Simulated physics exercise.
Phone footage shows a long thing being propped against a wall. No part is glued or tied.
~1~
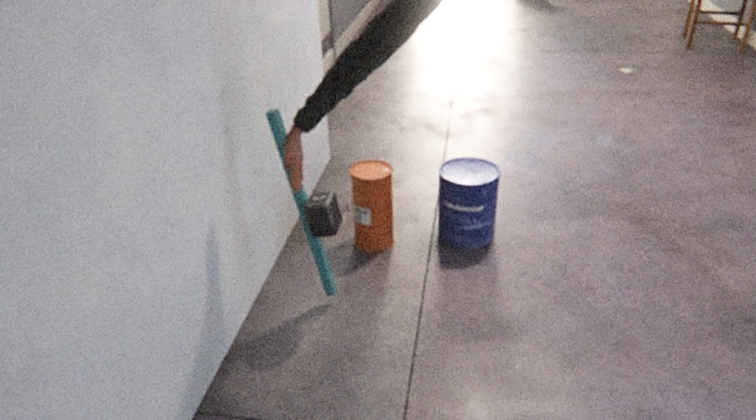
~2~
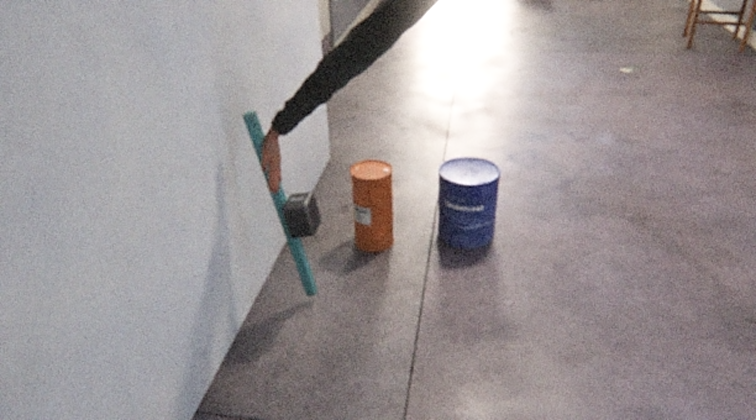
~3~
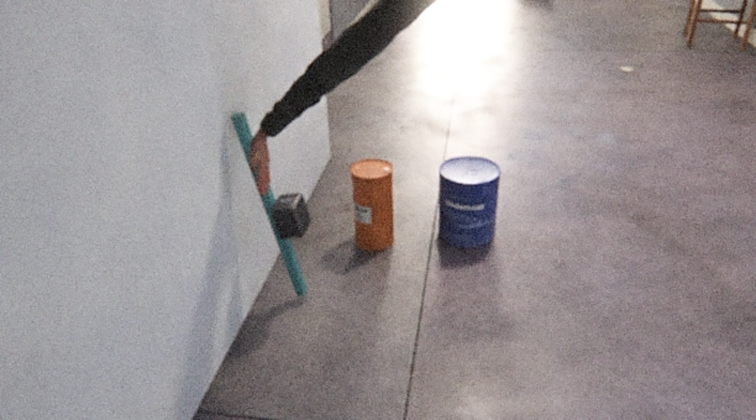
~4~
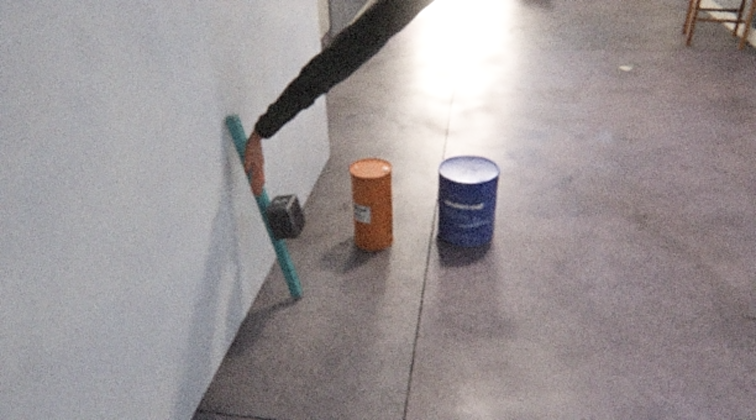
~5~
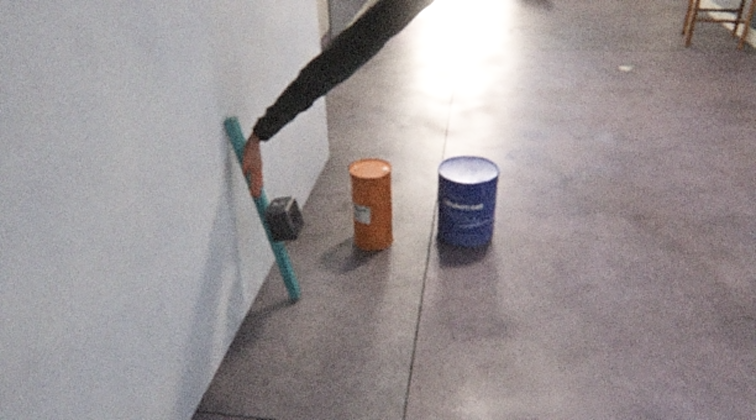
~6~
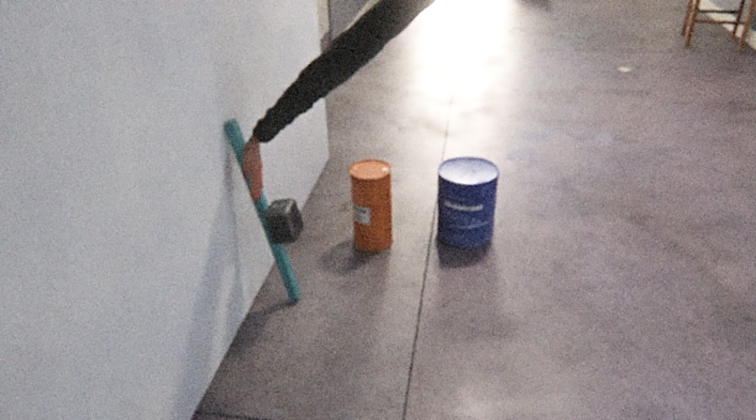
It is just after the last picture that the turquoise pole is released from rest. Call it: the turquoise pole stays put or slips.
Stays put.
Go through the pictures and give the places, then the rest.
Not yet at the wall; turquoise pole (304, 210); blue pail (468, 202), in the first picture.
Not yet at the wall; turquoise pole (283, 211); blue pail (468, 202), in the second picture.
Not yet at the wall; turquoise pole (273, 212); blue pail (468, 201), in the third picture.
Not yet at the wall; turquoise pole (267, 213); blue pail (467, 200), in the fourth picture.
Leant on the wall, still held; turquoise pole (266, 215); blue pail (467, 201), in the fifth picture.
Leant on the wall, still held; turquoise pole (265, 217); blue pail (467, 202), in the sixth picture.
Then, 0.40 s past the last view, nothing moves.
Then, 0.90 s past the last view, turquoise pole resting near (265, 217).
Finally, all 3 still in place. Final places as the last picture's camera would see them, turquoise pole near (265, 217). The pole stays up.
